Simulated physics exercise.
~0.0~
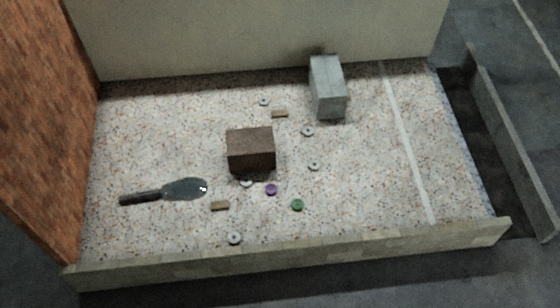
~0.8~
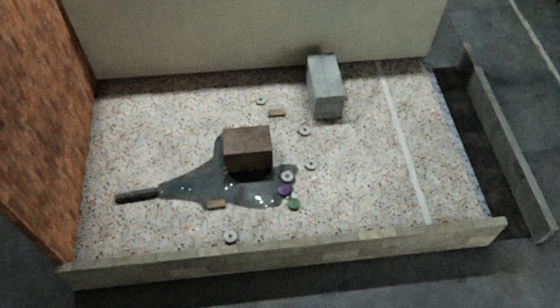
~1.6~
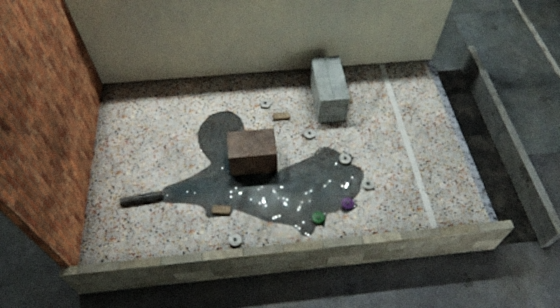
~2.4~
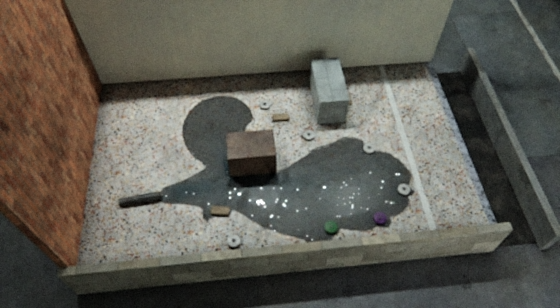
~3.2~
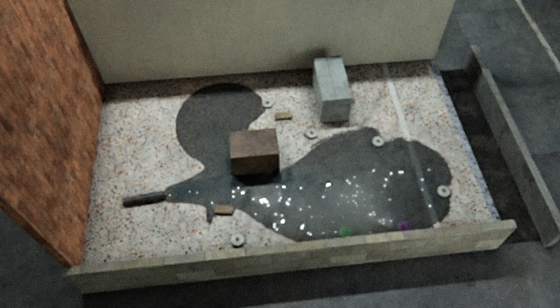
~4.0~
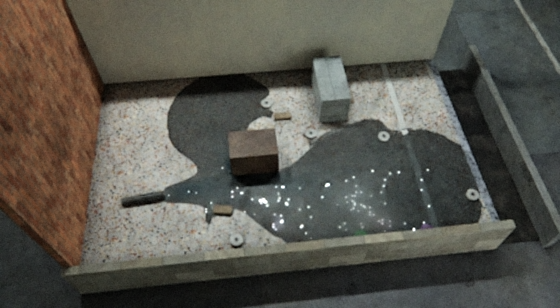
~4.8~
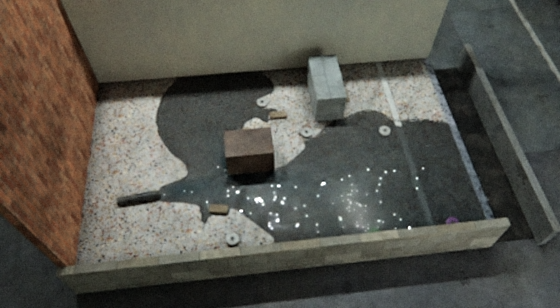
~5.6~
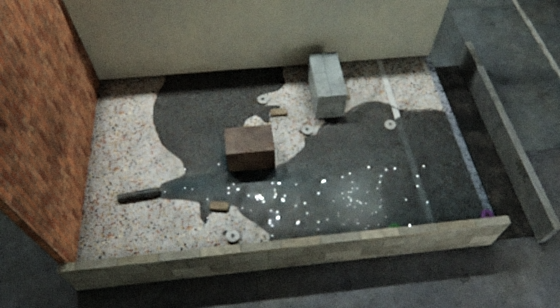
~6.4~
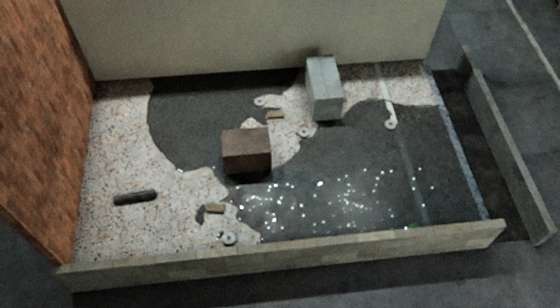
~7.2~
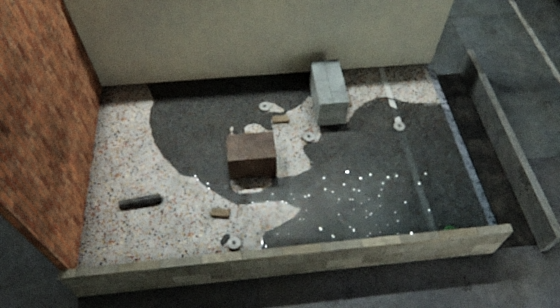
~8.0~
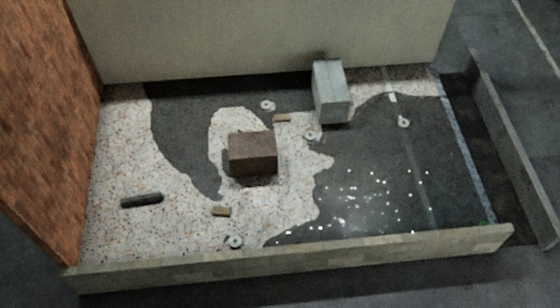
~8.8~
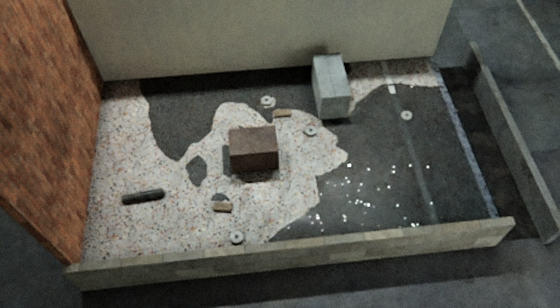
Water spreading from a hose across a speckled walled bay, carrying purple and green lids rightward out of sight, then partly draining away.
